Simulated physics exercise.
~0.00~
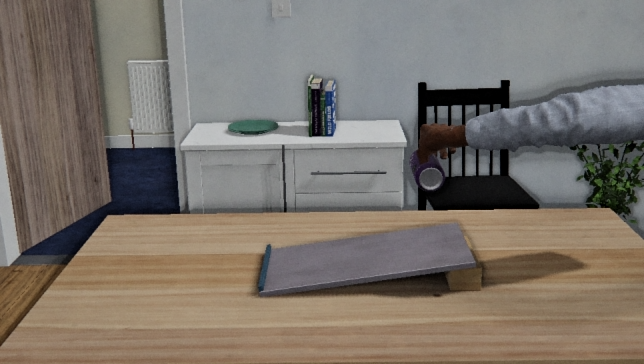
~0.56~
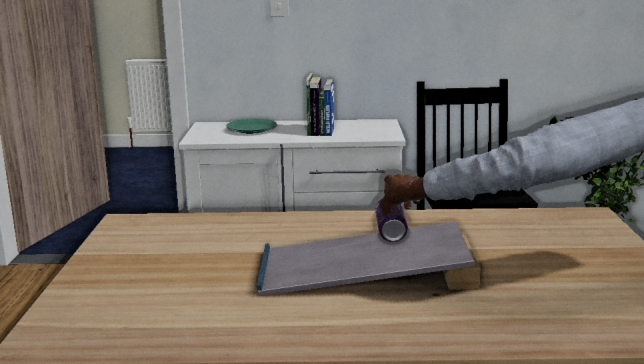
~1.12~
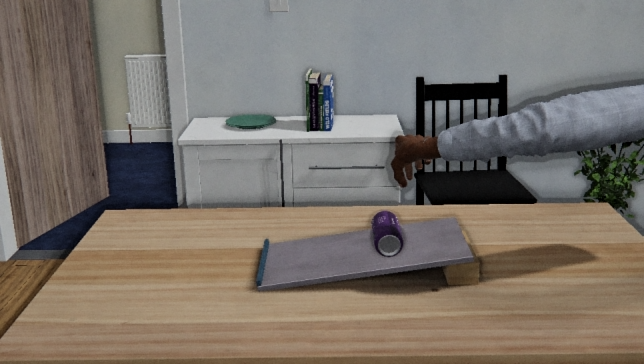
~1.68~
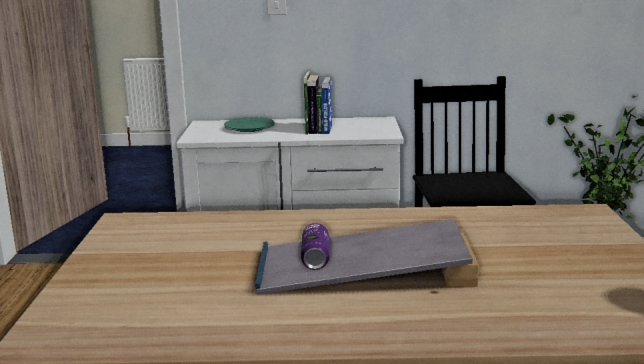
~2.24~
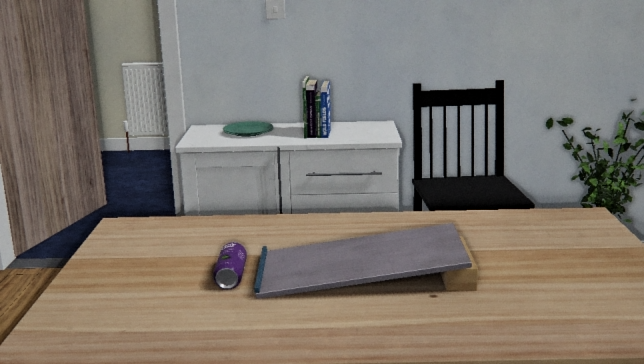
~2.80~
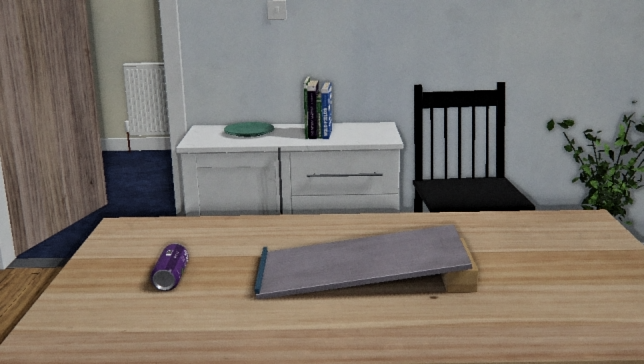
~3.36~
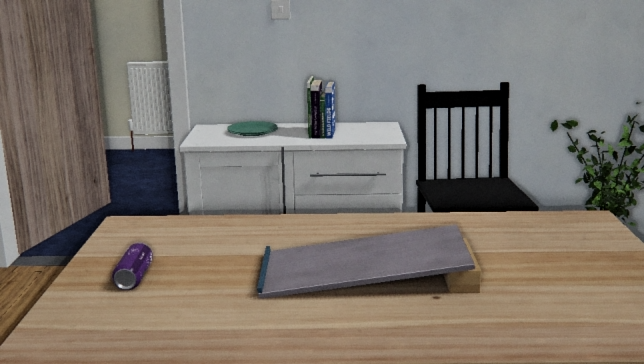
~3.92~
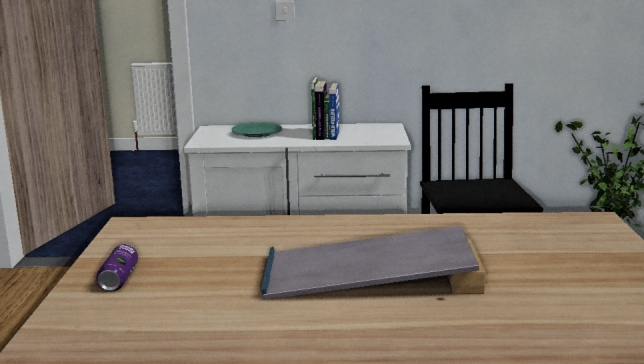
On a wooden table in a room, a hand set a purple can on its side on a board propped up by a block, then let go, and the can rolled down to the left, off the board, and ended near the table's left side.
